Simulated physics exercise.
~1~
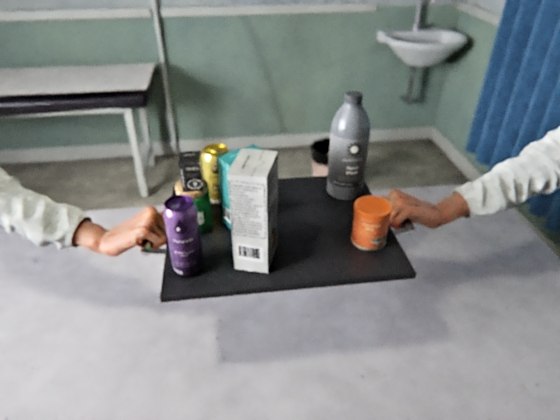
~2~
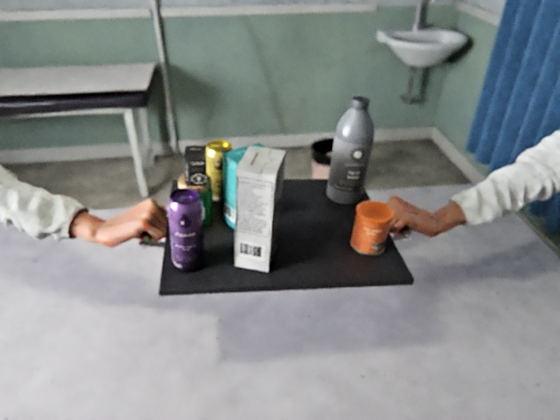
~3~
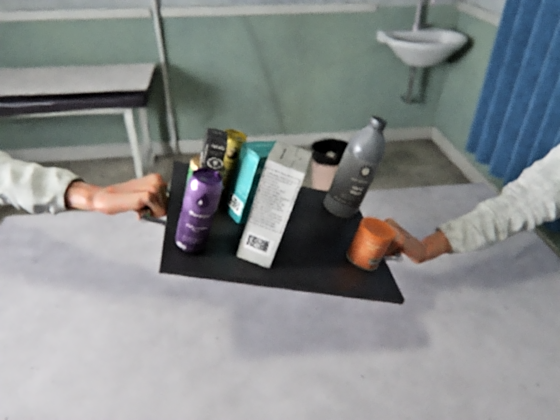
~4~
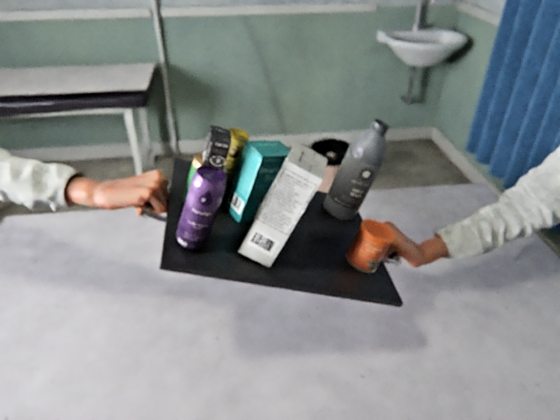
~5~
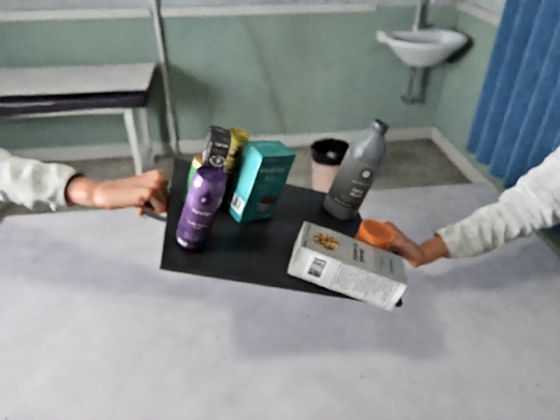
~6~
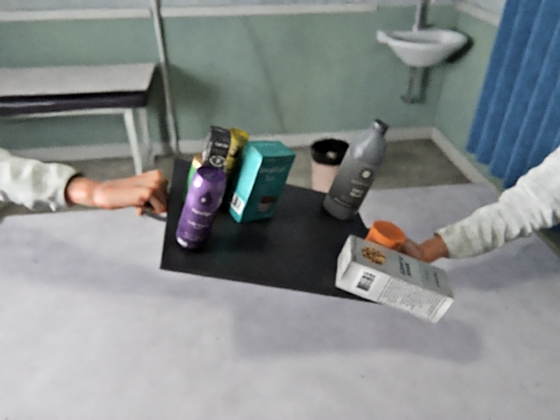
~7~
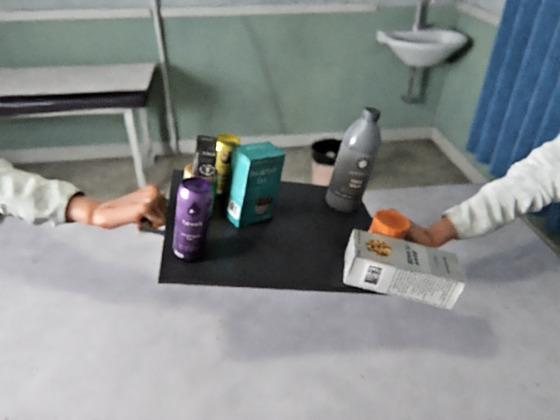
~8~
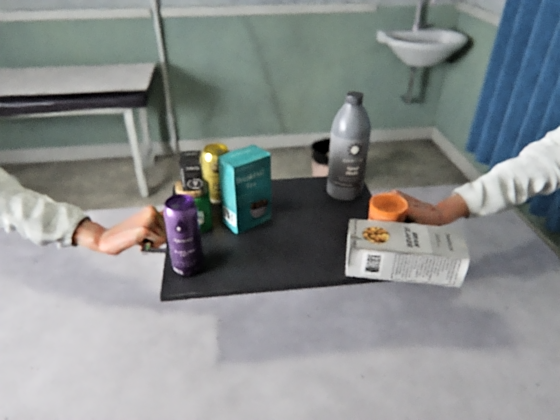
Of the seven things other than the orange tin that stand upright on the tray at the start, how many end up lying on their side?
One of them ends up lying on its side, the white carton.
In a room, hands tilt a loaded tray right, then level, leaving a white carton toppled.
